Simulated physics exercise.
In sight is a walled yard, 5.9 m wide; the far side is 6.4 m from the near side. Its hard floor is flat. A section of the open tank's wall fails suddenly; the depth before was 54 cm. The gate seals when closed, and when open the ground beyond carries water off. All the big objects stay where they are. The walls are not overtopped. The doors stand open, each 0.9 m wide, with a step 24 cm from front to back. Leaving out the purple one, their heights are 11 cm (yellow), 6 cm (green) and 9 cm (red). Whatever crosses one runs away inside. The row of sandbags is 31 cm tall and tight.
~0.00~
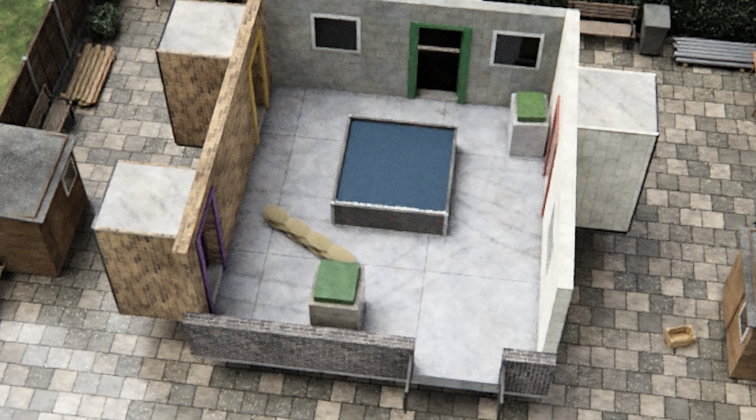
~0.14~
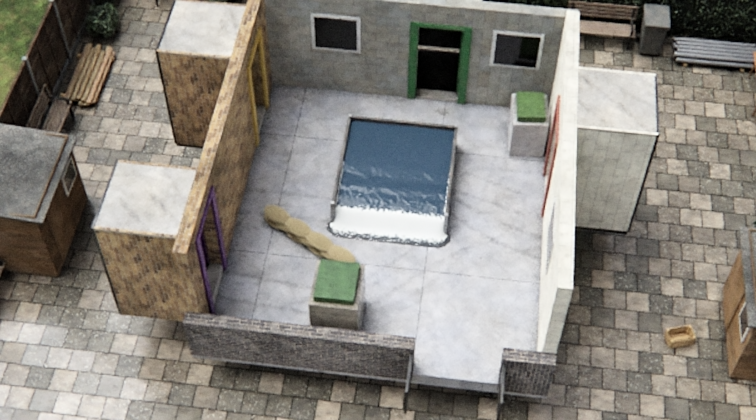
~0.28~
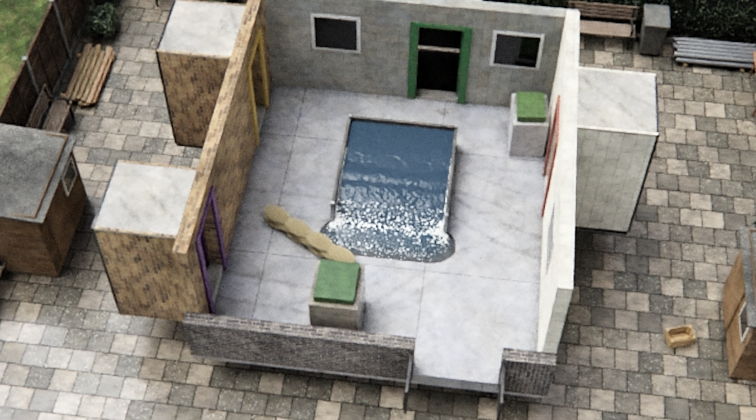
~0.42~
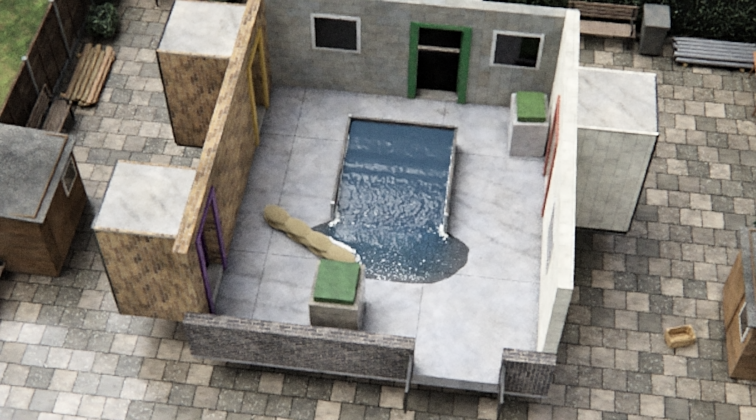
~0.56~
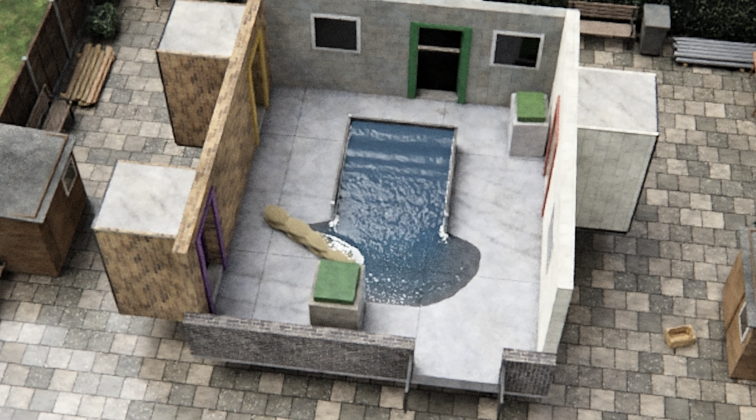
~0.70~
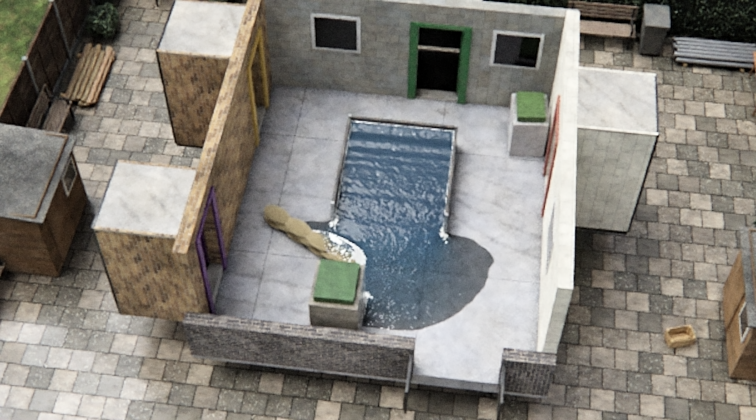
To begin with, a rectangular open tank of still blue water stands in a walled yard with coloured doorways. Its near side gives way, and water pours out in a foaming front across the pale floor. The sheet then widens rightward and toward the near wall, spreading around a green-topped block.
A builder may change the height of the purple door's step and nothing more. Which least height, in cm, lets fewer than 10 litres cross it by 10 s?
At least 7.5 cm or so.
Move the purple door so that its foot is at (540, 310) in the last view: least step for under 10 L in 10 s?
About 11.0 cm.
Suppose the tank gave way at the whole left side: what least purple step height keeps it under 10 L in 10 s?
Some 6.5 cm.
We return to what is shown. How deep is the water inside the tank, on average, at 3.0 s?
Some 14 cm.
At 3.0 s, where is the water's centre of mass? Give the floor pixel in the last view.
Near (386, 251).
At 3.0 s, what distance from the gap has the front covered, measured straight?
Some 4.2 m out.
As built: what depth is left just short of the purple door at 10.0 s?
About 4.0 cm.
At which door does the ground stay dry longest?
Last comes the green one.
After 1.4 s water covers 30 % of the floor, deepest (38 cm) near (396, 360); it has not reached the purple door.
After 3.0 s water covers 55 % of the floor, deepest (33 cm) near (529, 375); 10 cm at the purple door, 0 litres in over its 24 cm step.
After 10.0 s water covers 95 % of the floor, deepest (12 cm) near (542, 126); 4 cm at the purple door, 0 litres in over its 24 cm step.
At the purple door as built, the water arrived by 2.4 s and peaked near 12 cm at 3.4 s.
Run again over the same 10 s with other heights there, 22 litres in over 5.5 cm, 5 litres over 9 cm. The limit of 10 litres is kept from about 7.5 cm up.
